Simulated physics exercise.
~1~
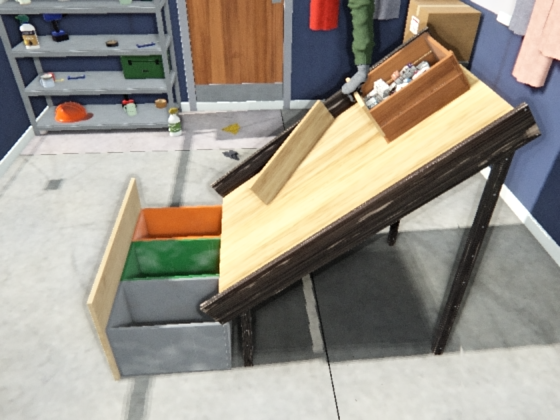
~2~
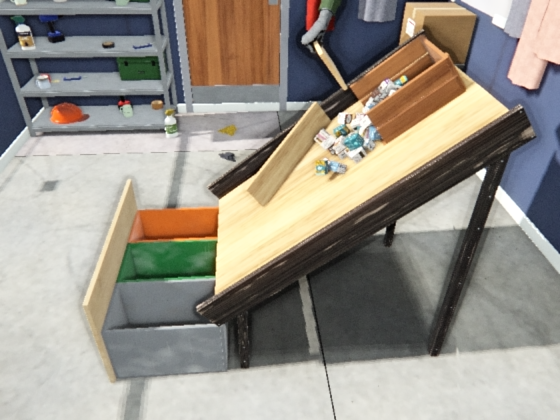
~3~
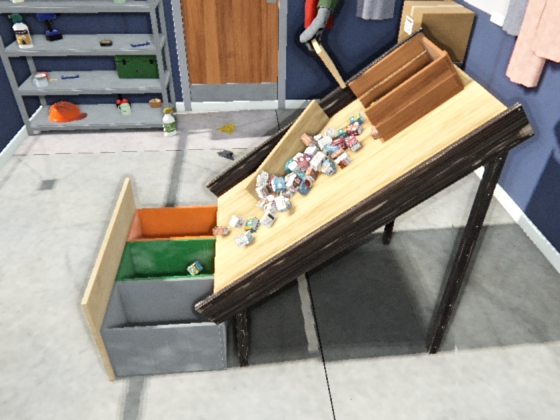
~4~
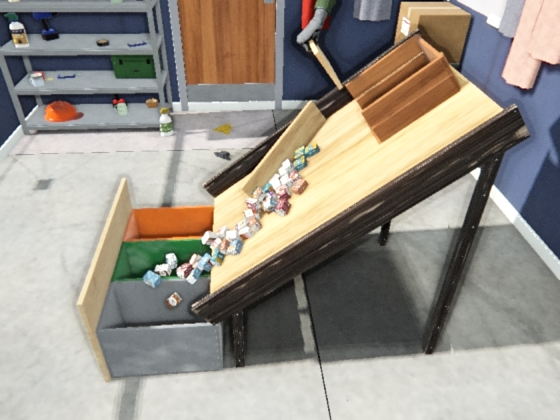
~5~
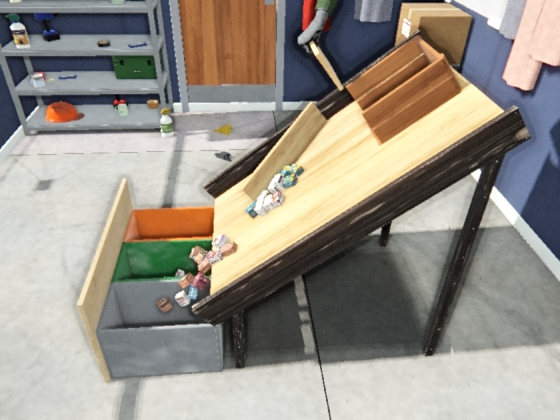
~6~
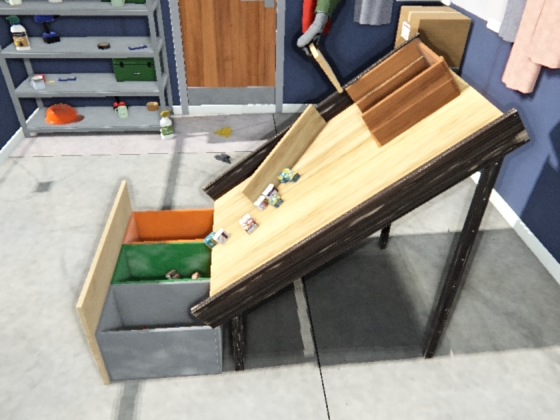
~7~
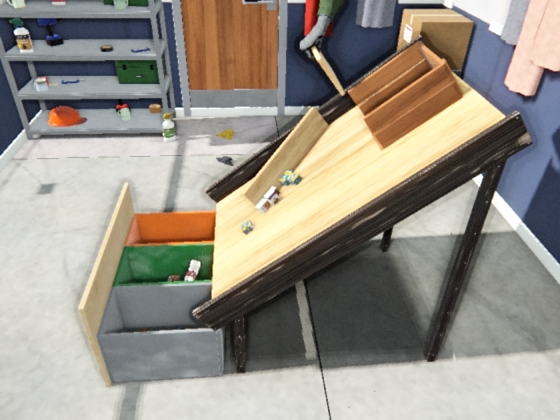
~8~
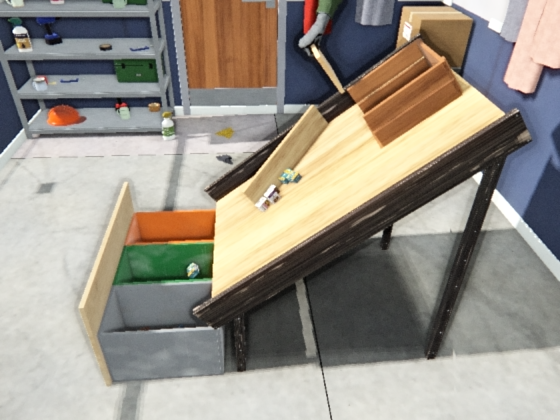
A gloved hand lifts a gate and small cartons slide down, most into the green bin.
